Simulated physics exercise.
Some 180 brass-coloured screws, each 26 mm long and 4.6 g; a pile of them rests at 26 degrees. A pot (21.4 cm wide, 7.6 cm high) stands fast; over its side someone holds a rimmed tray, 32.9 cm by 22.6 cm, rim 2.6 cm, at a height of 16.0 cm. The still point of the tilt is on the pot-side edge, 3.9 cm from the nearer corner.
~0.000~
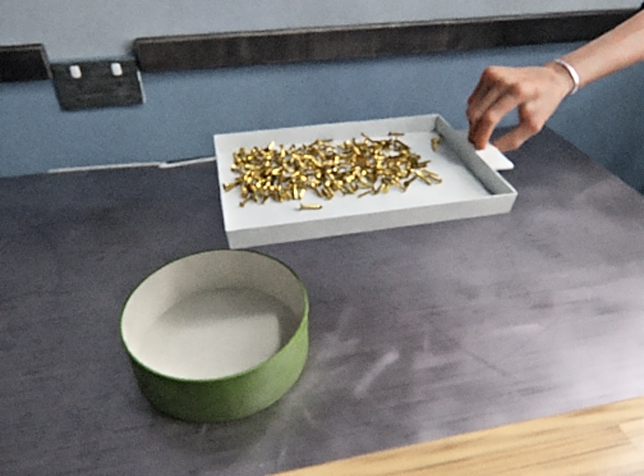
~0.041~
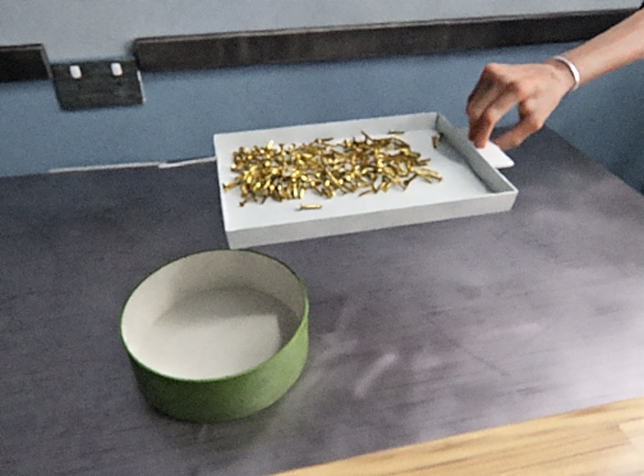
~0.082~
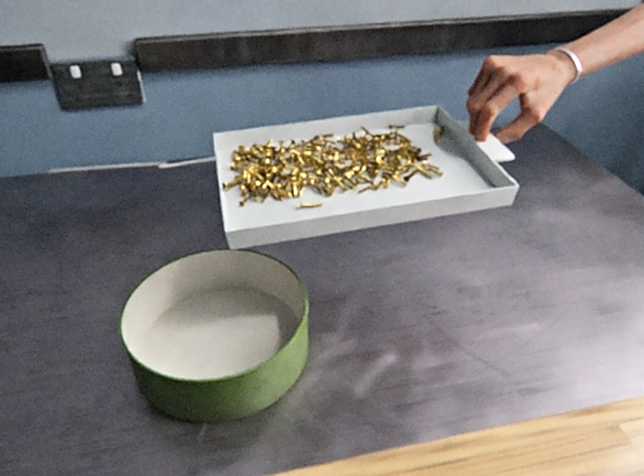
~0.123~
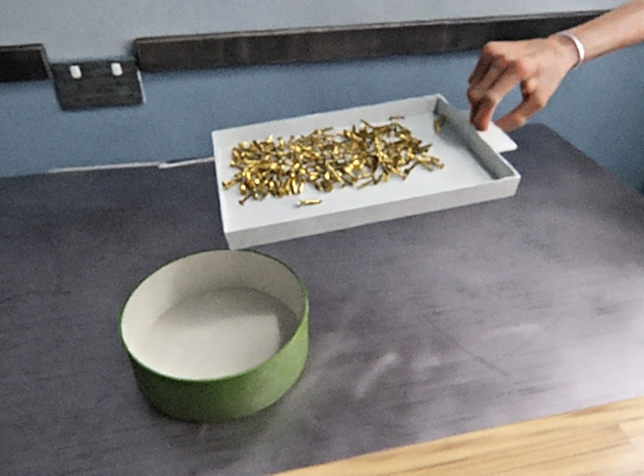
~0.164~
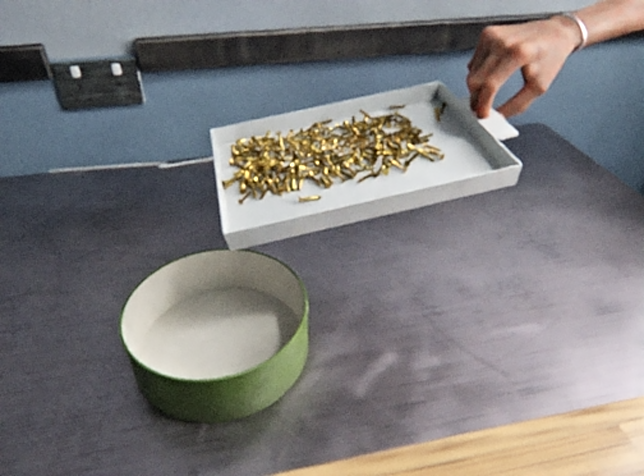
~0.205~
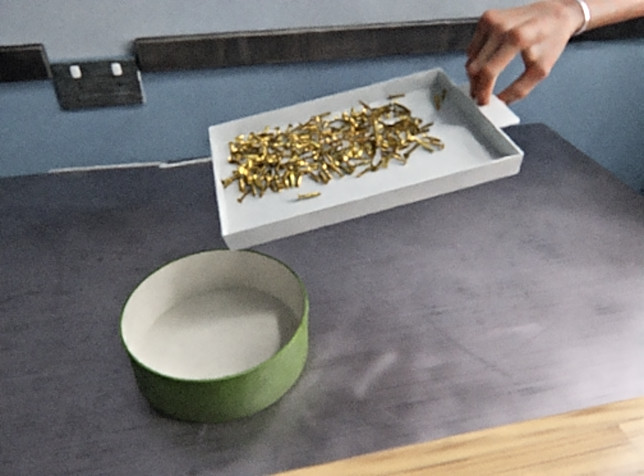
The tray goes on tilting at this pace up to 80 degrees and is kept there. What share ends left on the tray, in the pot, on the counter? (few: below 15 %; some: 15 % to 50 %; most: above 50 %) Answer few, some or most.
Tray some, pot most, counter few.
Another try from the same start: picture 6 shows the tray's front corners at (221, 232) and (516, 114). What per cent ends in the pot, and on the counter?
Pot 30, counter 40.
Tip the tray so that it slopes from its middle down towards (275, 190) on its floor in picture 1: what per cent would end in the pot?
Some 20 per cent.
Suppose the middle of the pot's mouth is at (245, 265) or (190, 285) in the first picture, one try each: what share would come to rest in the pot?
Some 40 and 60 per cent.
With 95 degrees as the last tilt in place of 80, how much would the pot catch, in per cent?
It would be near 95 per cent.
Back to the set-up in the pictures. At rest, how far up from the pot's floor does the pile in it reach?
Some 1.5 cm.
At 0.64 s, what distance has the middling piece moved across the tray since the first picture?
Roughly 7 cm.
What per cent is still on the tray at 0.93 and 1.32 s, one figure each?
About 90, 55.
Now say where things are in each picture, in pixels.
Tray tilt 0 degrees, front corners at (228, 229) and (514, 193); middle of the pieces at (331, 164); pot at (216, 305), in the first picture.
Tray tilt 1 degrees, front corners at (228, 229) and (515, 191); middle of the pieces at (331, 163), in the second picture.
Tray tilt 2 degrees, front corners at (228, 230) and (516, 185); middle of the pieces at (331, 160), in the third picture.
Tray tilt 5 degrees, front corners at (227, 231) and (518, 176), lowest corner left front; middle of the pieces at (331, 155), in the fourth picture.
Tray tilt 8 degrees, front corners at (226, 232) and (519, 164), lowest corner left front; middle of the pieces at (330, 149), in the fifth picture.
Tray tilt 11 degrees, front corners at (225, 233) and (520, 153), lowest corner left front; middle of the pieces at (328, 143); pot at (216, 305). The tray's pace is about 75 degrees a second, in the sixth picture.
After 0.64 s, tilt 44 degrees; the tray holds 100 %, the pot 0 %.
After 0.93 s, tilt 66 degrees; the tray holds 90 %, the pot 5 %.
Then, at 1.32 s, tilt 80 degrees; the tray holds 55 %, the pot 40 %.
In the end, at 2.3 s, tray 35 %, pot 65 %, counter 0 %.
